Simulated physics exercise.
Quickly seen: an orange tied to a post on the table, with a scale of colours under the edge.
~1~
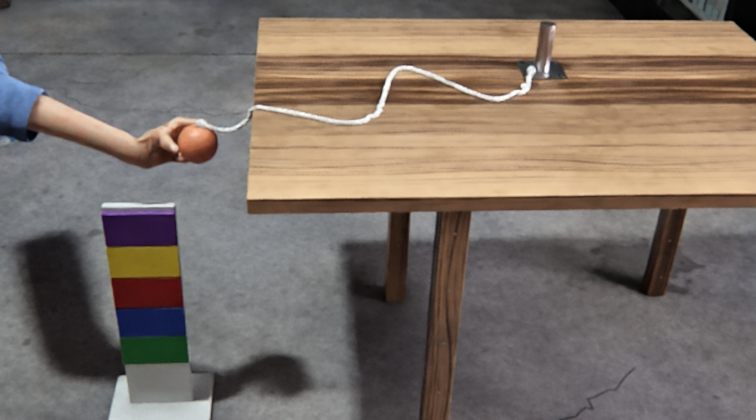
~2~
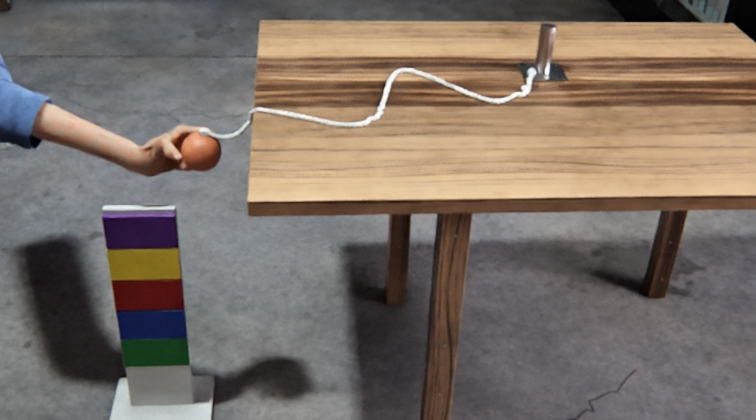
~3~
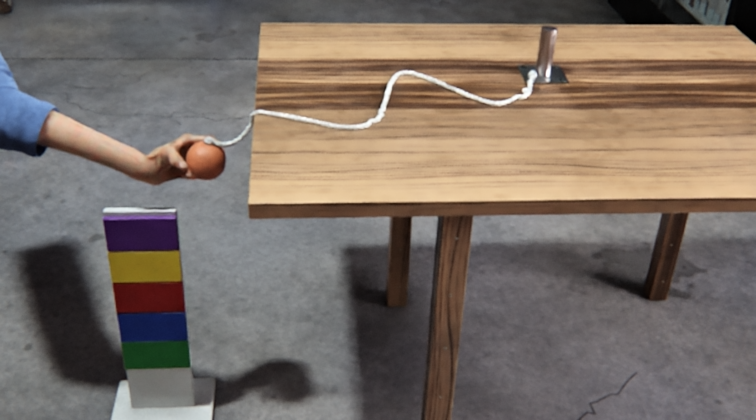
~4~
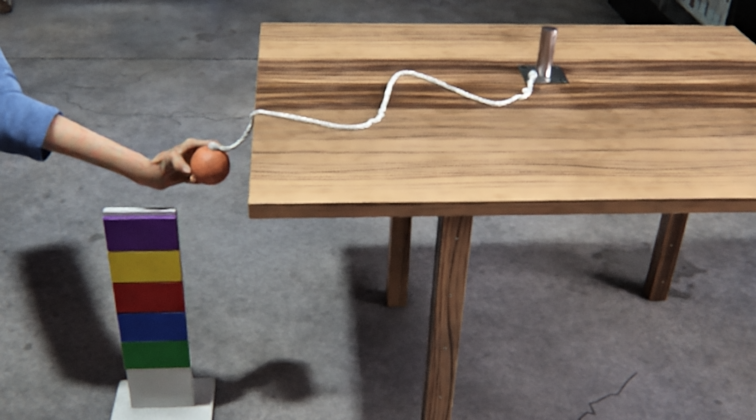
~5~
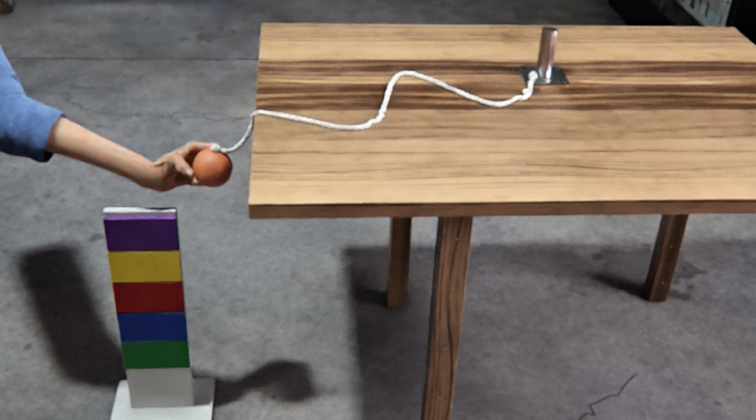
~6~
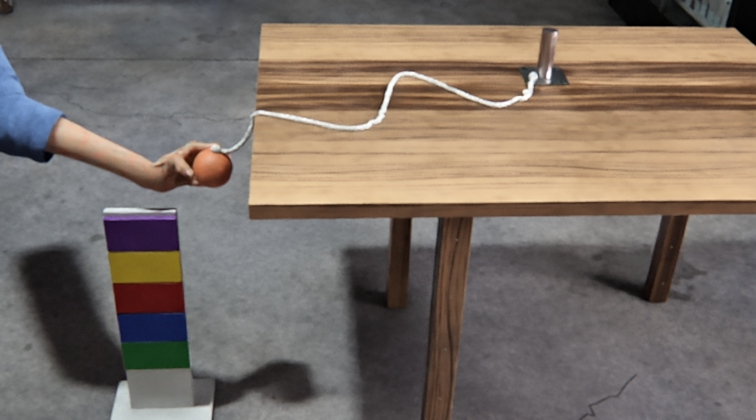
A hand in a blue sleeve reaches in from the left, holding an orange ball-like object beside a wooden table, seen from slightly above on a grey concrete floor. A white cord winds from it across the tabletop to a short metal post, and below the hand stands an upright striped purple, yellow, red, blue and green. The hand eases the object slightly down and right, then stays nearly still.
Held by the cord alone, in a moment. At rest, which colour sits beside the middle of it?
Its centre is beside blue.
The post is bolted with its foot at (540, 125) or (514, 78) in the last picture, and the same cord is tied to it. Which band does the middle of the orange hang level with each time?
For the first it would be green, for the second green.
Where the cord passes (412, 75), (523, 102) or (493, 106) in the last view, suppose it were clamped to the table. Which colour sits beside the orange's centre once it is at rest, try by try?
Result per try, in sequence: Yellow / red / red.
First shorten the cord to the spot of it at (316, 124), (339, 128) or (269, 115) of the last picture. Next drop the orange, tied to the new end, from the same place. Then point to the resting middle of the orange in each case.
First (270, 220), then (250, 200), then (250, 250).
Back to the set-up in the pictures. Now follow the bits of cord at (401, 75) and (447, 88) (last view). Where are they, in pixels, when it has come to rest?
Near (329, 97) and (384, 91).
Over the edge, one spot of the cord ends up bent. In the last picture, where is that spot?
You'll find it close to (385, 105).
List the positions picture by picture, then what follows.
The first picture shows orange (198, 144); purple (140, 231); yellow (144, 263); red (147, 294); blue (151, 323); green (154, 351).
The second picture shows orange (201, 152); cord through (523, 89) (460, 90) (394, 75) (378, 115) (292, 115).
The third picture shows orange (206, 160).
The fourth picture shows orange (210, 165); cord through (524, 91) (461, 93) (395, 78) (379, 118) (293, 118).
The fifth picture shows orange (213, 167).
The sixth picture shows orange (213, 168); cord through (525, 93) (462, 94) (395, 79) (379, 119) (293, 119).
A little later, orange near (228, 327); level with blue.
Next, orange near (296, 303); level with blue.
Later still, orange near (245, 320); level with blue.
When it is over, orange near (268, 314); level with blue. Its middle rests at the blue band.
